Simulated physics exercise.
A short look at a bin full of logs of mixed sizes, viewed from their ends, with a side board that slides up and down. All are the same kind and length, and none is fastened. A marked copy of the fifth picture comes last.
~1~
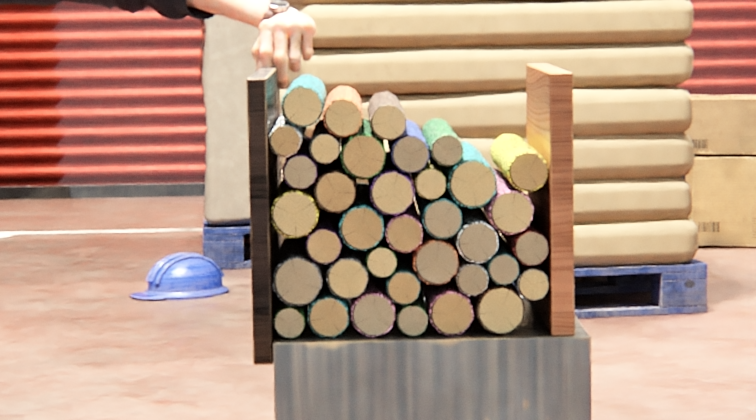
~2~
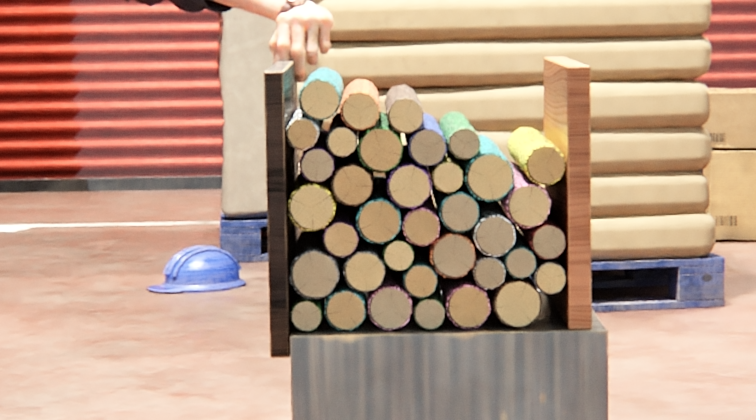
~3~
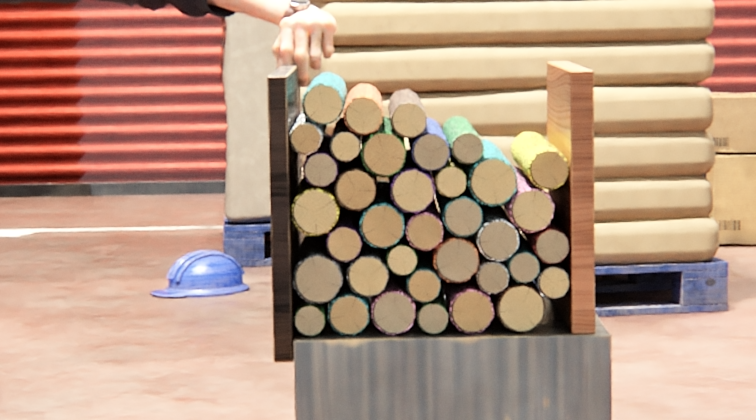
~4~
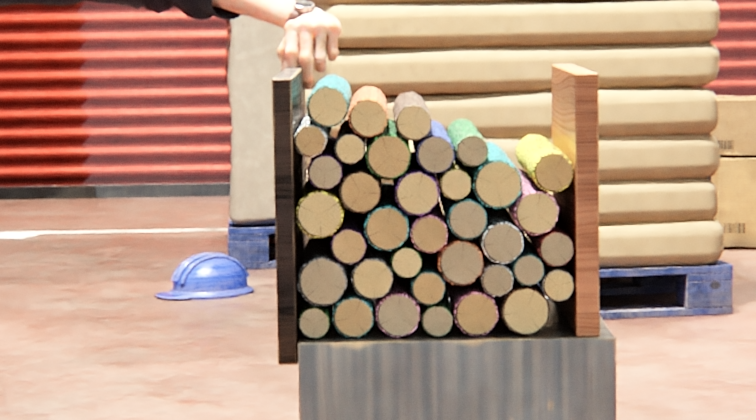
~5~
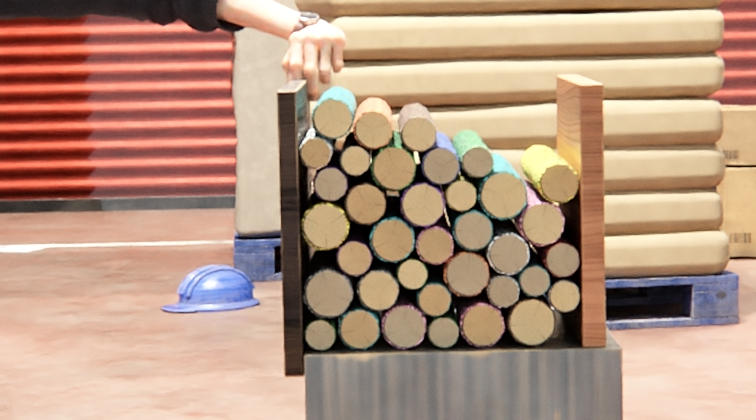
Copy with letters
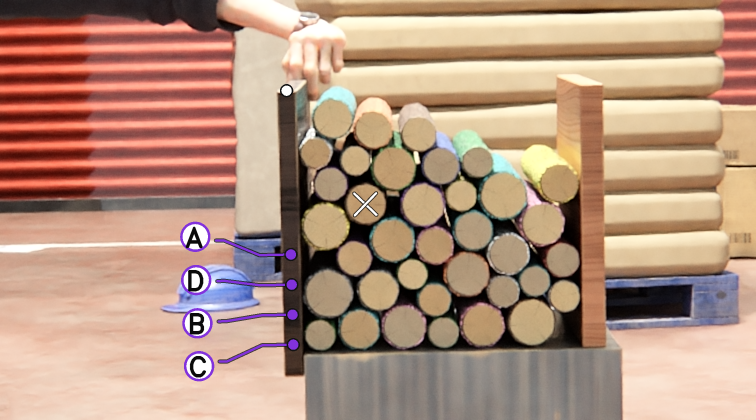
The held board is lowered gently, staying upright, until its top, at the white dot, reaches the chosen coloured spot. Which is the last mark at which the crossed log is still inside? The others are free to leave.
At most to A.
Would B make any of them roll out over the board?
Yes.
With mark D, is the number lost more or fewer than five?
At D, more than five.
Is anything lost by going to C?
At C: Yes.
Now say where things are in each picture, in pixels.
In the first frame, side board (267, 203); a log (290, 323); a log (501, 311).
In the second frame, a log (518, 304); a log (453, 256).
In the third frame, a log (382, 226); a log (463, 217).
In the fourth frame, a log (325, 172); a log (350, 149).
In the fifth frame, a log (418, 134); side board (297, 216); a log (320, 335).
On the marked copy, A at (291, 255); B at (292, 315); C at (293, 345); D at (291, 284); the cross at (366, 204); the white dot at (286, 91).
Taking A. A third of the way, top of the board (299, 163).
Two thirds of the way, top of the board (301, 245).
When it is over, top of the board (301, 254), about five out over the board, the crossed one still inside.
As for the rest, B lets the crossed one out; C lets the crossed one out; D lets the crossed one out.
